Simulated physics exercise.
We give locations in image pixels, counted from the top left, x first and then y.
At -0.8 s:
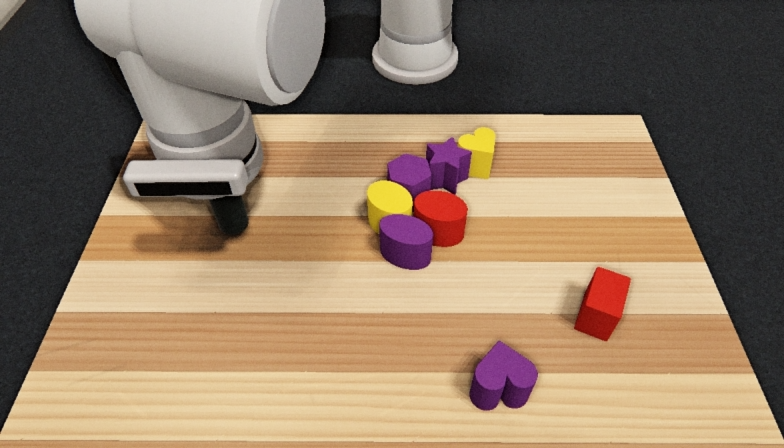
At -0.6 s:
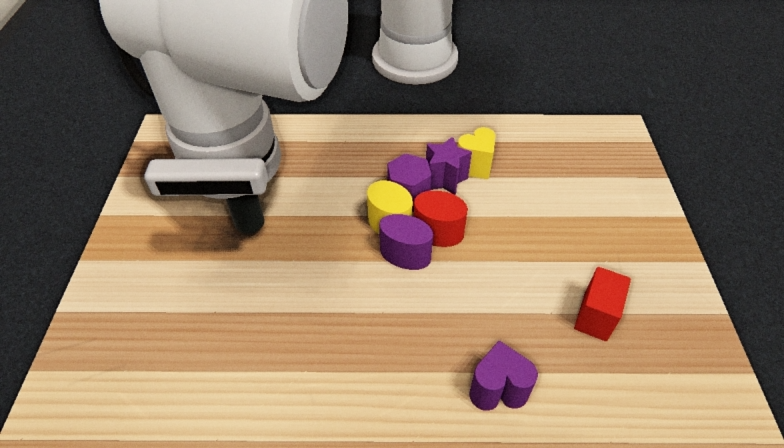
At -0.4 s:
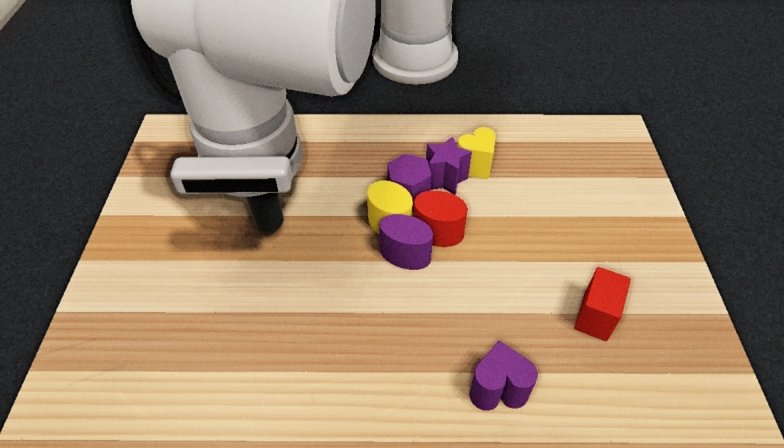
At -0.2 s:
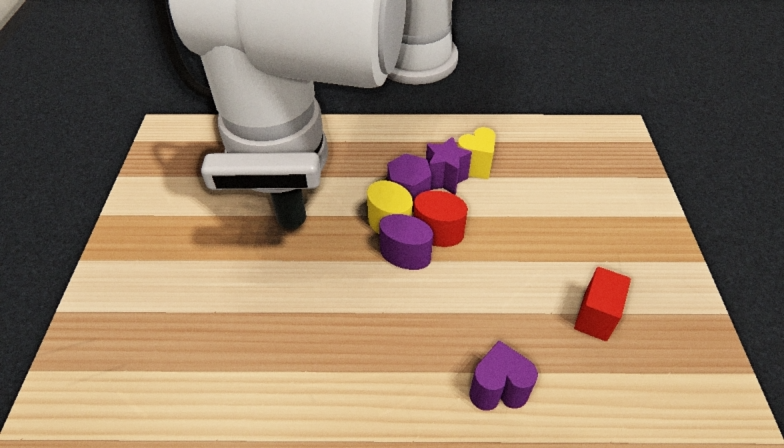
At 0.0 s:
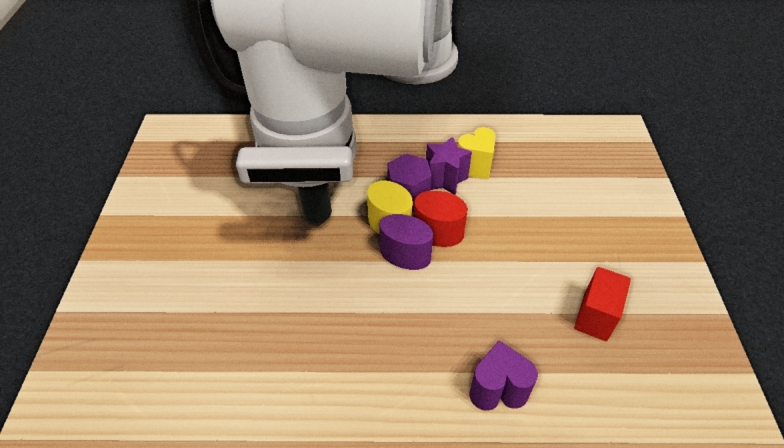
At the start, a robot arm holds a dark bar over the left side of a striped wooden board, with purple, yellow and red blocks clustered near the middle. The arm then slides the bar steadily rightward, ending just left of the cluster, while every block stays still.
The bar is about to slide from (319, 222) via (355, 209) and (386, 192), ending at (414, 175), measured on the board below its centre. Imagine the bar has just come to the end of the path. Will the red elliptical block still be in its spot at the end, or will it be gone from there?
That block stays in place.
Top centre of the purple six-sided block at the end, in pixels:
My prediction: (437, 169).
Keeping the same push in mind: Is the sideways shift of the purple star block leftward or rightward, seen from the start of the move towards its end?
To the path's right.
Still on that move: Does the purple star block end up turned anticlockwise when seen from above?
The answer is yes.
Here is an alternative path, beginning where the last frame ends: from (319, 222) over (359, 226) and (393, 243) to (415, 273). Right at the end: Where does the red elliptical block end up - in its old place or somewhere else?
The push reaches it.
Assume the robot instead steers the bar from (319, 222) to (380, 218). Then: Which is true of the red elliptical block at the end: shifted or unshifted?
My prediction: It moves.
What follows on the original path. One third of the way, bar at (355, 199); nothing pushed yet.
Two thirds of the way, bar at (386, 182); yellow elliptical block at (395, 196), turned 15° clockwise; purple six-sided block at (421, 168), turned 20° clockwise; purple star block at (455, 154), turned 20° anticlockwise.
At the end, bar at (414, 165); yellow elliptical block at (395, 196), turned 15° clockwise; purple six-sided block at (437, 169), turned 45° clockwise; red elliptical block unmoved; purple star block at (469, 155), turned 25° anticlockwise.
